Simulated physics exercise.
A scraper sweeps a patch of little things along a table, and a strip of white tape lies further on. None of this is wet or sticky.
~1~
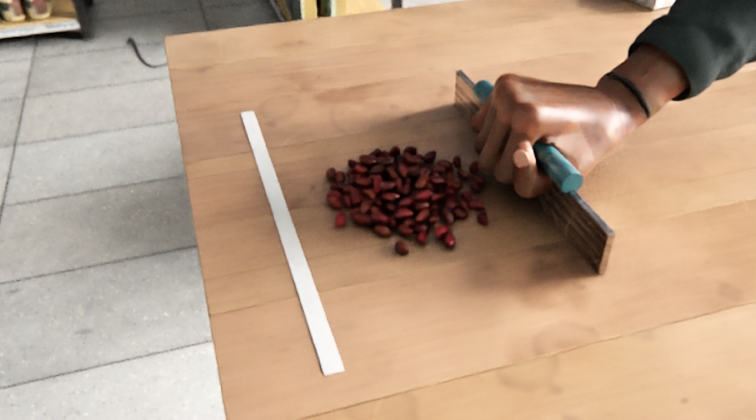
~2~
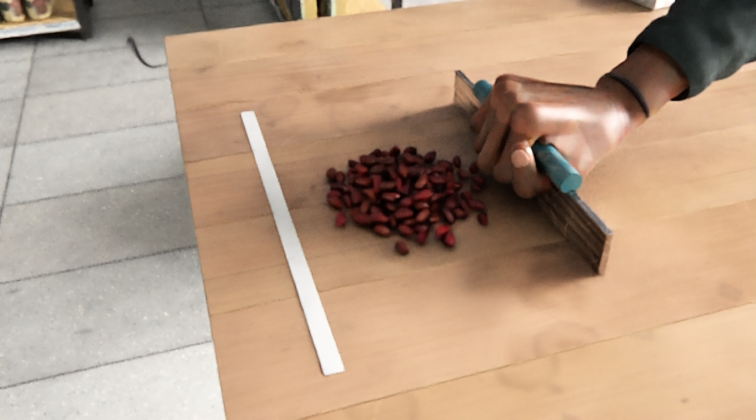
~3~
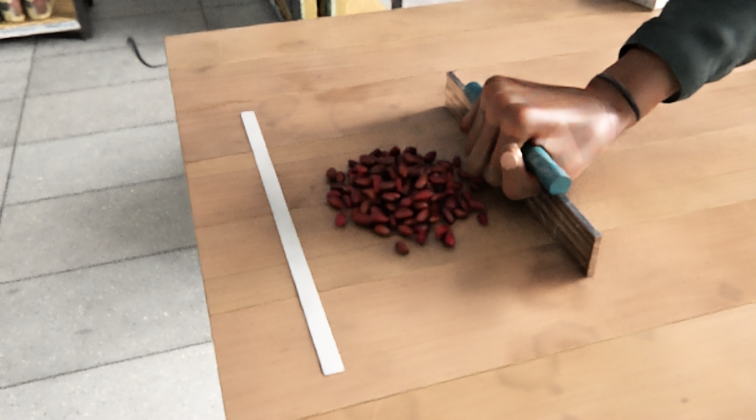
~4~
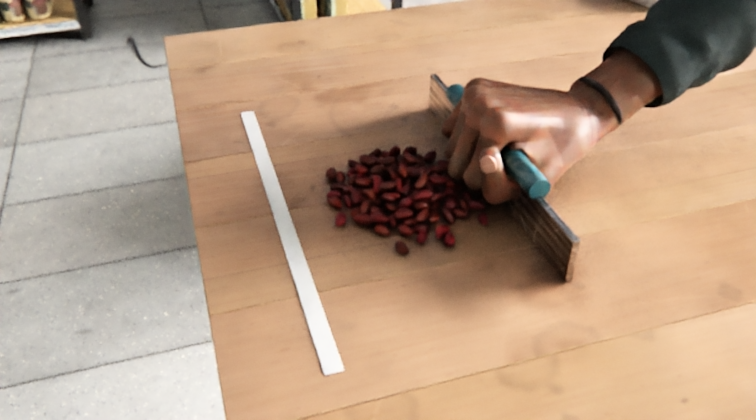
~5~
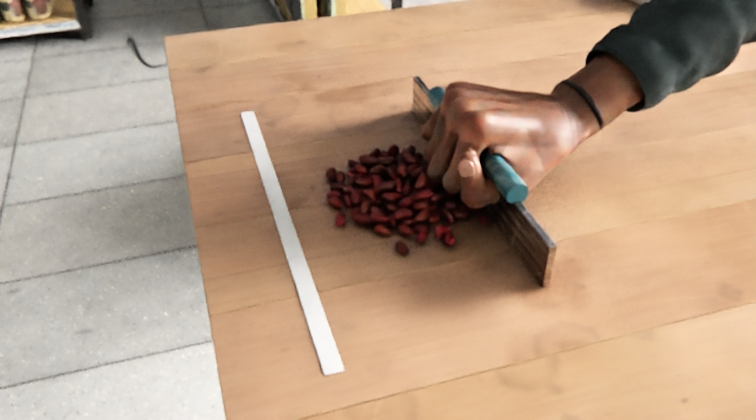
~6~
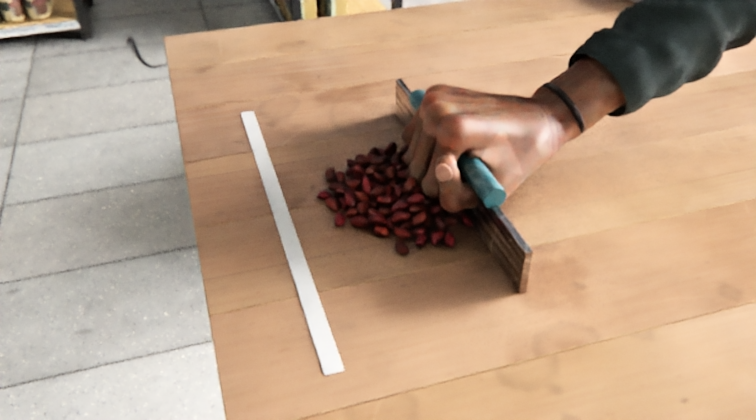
In this clip, a hand grips the teal handle of a scraper on a wooden table, briefly still, then slides it left into a heap of dark red beans, bunching the nearer ones, with a white tape strip further left.
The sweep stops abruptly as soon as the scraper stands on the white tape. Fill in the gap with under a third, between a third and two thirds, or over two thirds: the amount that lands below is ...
The amount that lands below is under a third.
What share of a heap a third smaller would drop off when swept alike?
It should be about 10 percent.
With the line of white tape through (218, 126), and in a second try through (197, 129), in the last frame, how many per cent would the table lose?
That would be some 60 % the first time and some 100 % the second.
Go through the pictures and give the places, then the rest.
In the first picture, scraper (593, 236), at rest; white tape (250, 121), about a palm's width from the edge; edge at (195, 235); the heap (396, 190), kidney beans.
In the second picture, scraper (592, 236), at rest.
In the third picture, scraper (580, 239); the heap (396, 190).
In the fourth picture, scraper (559, 243).
In the fifth picture, scraper (537, 248); the heap (396, 190), just a few pushed along.
In the sixth picture, scraper (514, 253); white tape (250, 121); edge at (195, 235); the heap (397, 195), roughly half pushed along.
Just after the last frame, scraper still moving, near (359, 165); heap all on the table, its front near (255, 214).
A moment on, scraper stopped at the white tape; heap about a tenth over the edge.
Further on, scraper stopped at the white tape; heap roughly a quarter over the edge.
When it is over, scraper stopped at the white tape; heap roughly a quarter over the edge.
